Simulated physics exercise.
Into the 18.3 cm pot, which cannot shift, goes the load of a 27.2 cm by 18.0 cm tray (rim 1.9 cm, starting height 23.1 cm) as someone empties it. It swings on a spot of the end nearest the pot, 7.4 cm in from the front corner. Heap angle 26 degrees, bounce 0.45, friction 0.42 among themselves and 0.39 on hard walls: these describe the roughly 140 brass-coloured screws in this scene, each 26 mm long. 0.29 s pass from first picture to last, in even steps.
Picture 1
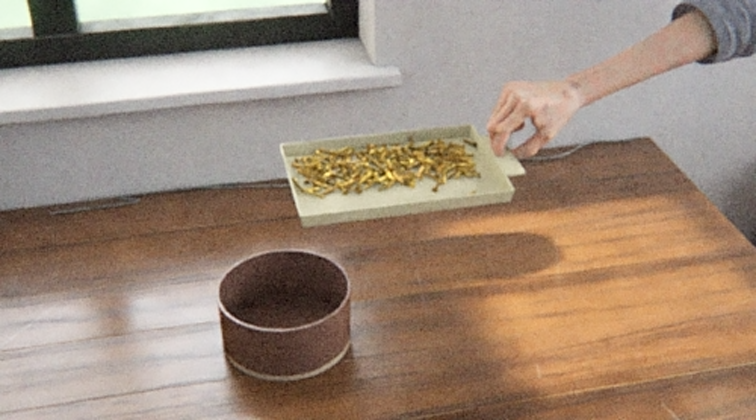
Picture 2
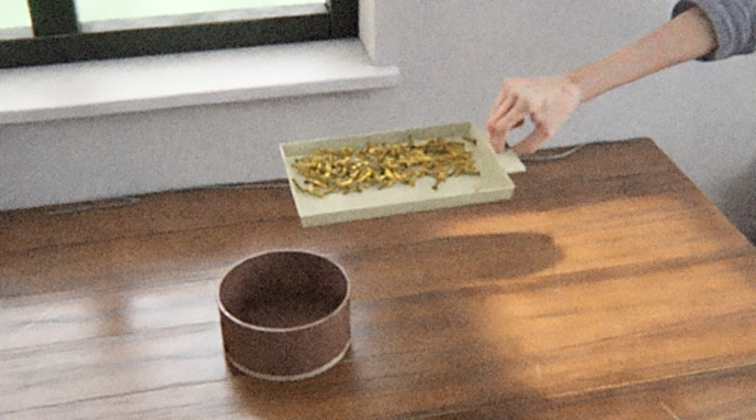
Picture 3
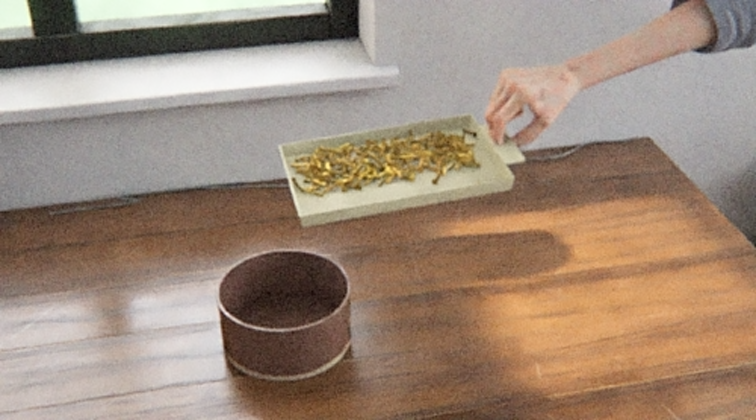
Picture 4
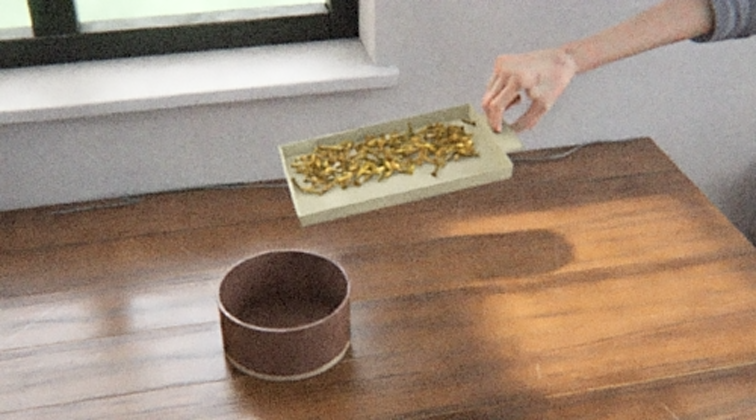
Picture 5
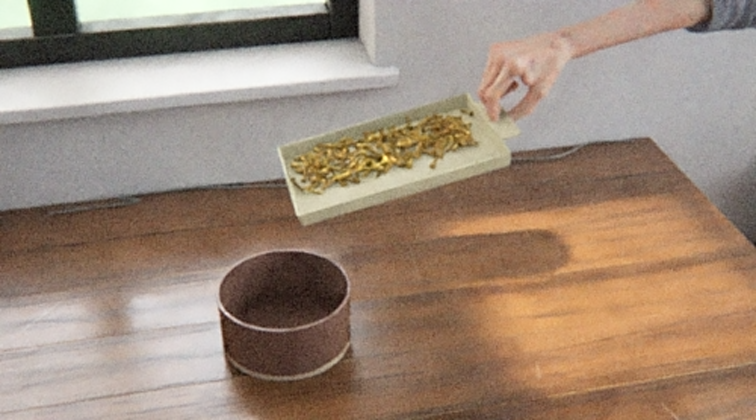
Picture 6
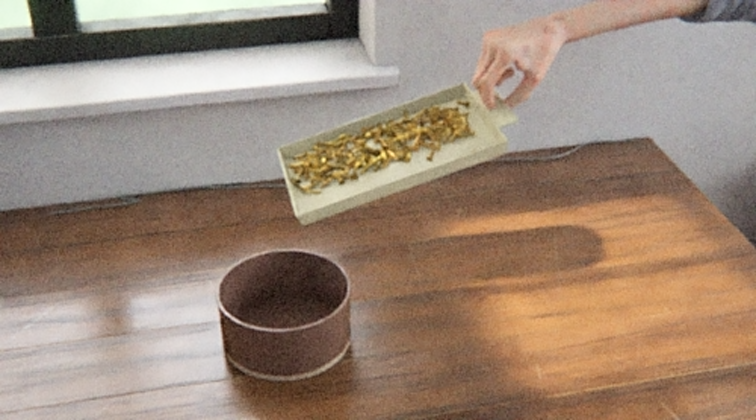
At the start, a hand at the right holds a pale tray of small brass-coloured screws level above a wooden table, behind a round brown pot. The hand then gradually raises the tray's right end, tilting it moderately toward the left, while the screws stay heaped on it and the pot stays still.
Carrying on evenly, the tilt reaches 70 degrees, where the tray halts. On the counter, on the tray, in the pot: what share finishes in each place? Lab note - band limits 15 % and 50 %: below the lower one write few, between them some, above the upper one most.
Counter = some; tray = some; pot = some.
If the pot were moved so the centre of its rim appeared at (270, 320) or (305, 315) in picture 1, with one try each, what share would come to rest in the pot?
First try around 10 %, second around 10 %.
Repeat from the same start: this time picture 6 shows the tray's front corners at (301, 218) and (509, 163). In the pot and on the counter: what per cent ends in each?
Per cent by place - pot 65, counter 10.
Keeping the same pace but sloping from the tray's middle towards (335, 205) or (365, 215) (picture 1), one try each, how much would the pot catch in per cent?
The share comes to about 60 in a hundred, then about 45 in a hundred.
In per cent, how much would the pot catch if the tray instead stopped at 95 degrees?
70 percent.
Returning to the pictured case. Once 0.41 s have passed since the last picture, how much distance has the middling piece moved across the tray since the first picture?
6 cm.
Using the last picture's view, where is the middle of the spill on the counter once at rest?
Around (235, 285).
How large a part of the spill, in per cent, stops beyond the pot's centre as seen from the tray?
About 90 percent of the spill.
Then, 0.41 s after the last picture, tilt 42 degrees; the tray holds 100 %, the pot 0 %.
Then, 0.69 s after the last picture, tilt 59 degrees; the tray holds 95 %, the pot 0 %.
Then, 1.07 s after the last picture, tilt 70 degrees; the tray holds 40 %, the pot 30 %.
In the end, counter 25 %, tray 35 %, pot 40 %.
